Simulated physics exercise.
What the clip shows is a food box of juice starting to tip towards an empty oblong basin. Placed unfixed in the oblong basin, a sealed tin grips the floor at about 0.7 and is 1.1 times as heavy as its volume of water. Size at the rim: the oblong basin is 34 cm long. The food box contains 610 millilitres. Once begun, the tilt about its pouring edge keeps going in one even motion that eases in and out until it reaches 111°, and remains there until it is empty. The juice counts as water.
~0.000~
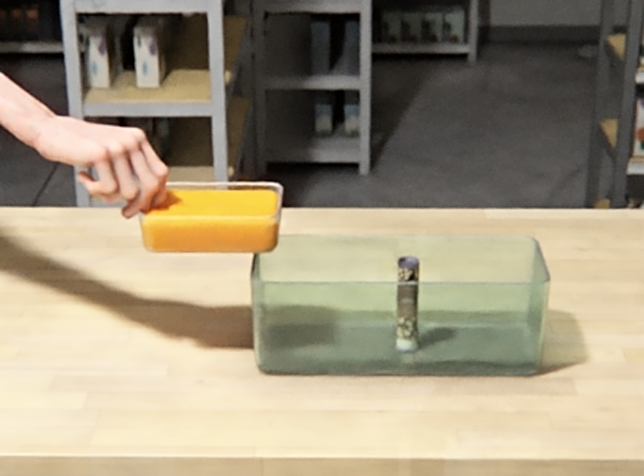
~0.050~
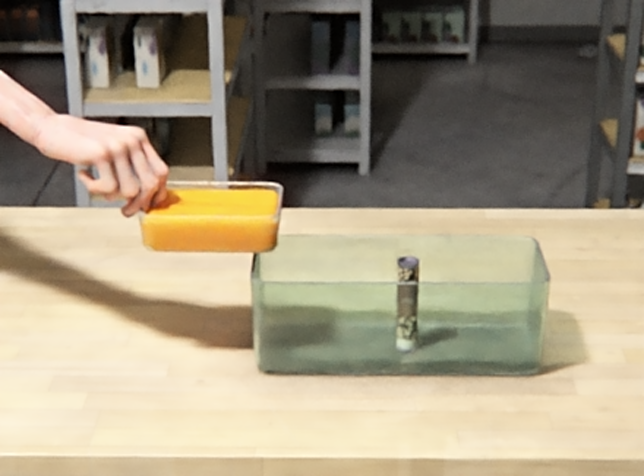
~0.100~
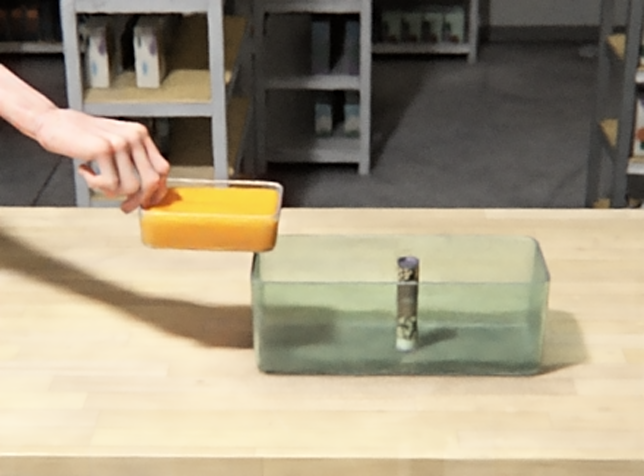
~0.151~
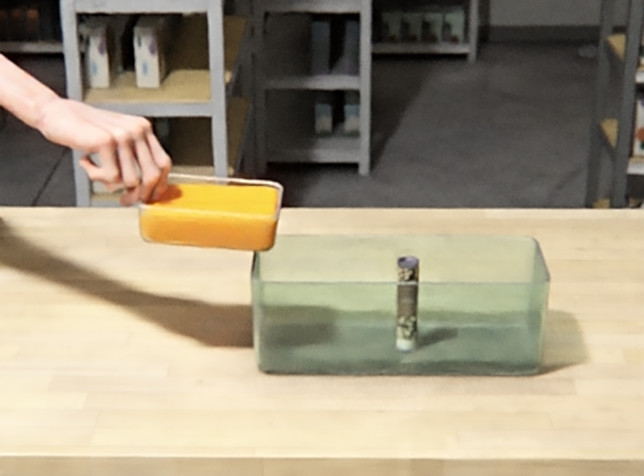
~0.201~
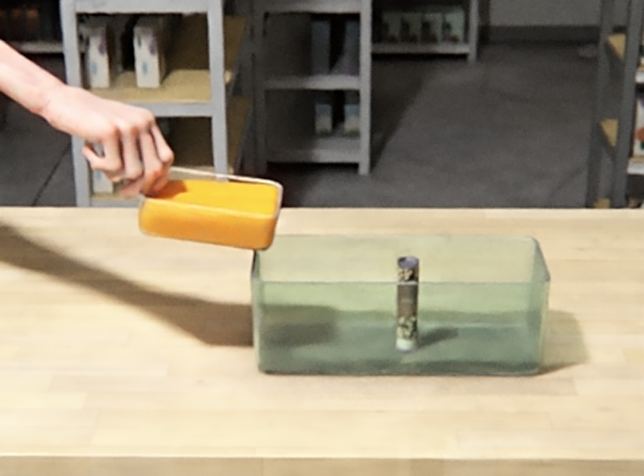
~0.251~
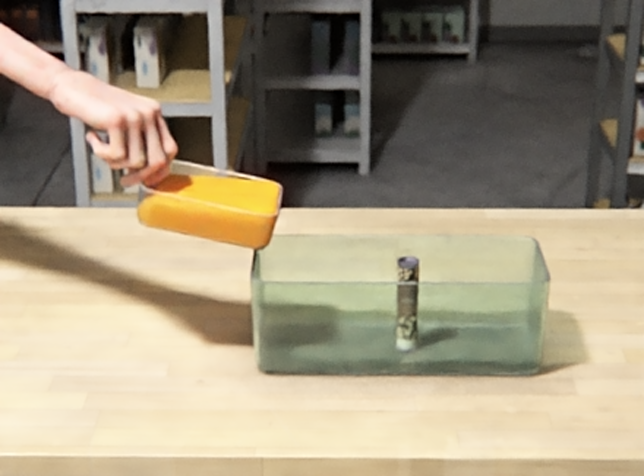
On a wooden table in a room with shelves, a hand held a clear box of orange juice beside a greenish glass basin with a small tin inside, and slowly tilted it rightward.
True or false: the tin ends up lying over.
False.
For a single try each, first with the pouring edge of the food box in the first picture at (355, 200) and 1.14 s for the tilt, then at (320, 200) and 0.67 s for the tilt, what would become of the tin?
In the first try it remains standing; in the second it comes down.
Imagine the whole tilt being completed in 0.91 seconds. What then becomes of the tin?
The tin tumbles.
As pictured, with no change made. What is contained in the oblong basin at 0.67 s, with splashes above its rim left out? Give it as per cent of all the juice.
About 34%.
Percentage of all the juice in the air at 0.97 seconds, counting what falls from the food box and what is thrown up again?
Close to 5 in every hundred parts.
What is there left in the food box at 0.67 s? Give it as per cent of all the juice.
Portion remaining: Approx. 16 per cent.
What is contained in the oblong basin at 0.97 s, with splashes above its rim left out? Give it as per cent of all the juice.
About 84 %.
Then, 0.67 s in, the tilt is 70° and 17 per cent is still to pour; the tin stands where it began.
Then, 0.97 s in, the tilt is 105° and 1 per cent is still to pour; the tin stands where it began.
Then, 1.29 s in, the tilt is 111° and 0 per cent is still to pour; the tin stands where it began.
Then, 1.64 s in, the tilt is 111° and 0 per cent is still to pour; the tin stands where it began.
Finally, the tin stands where it began.
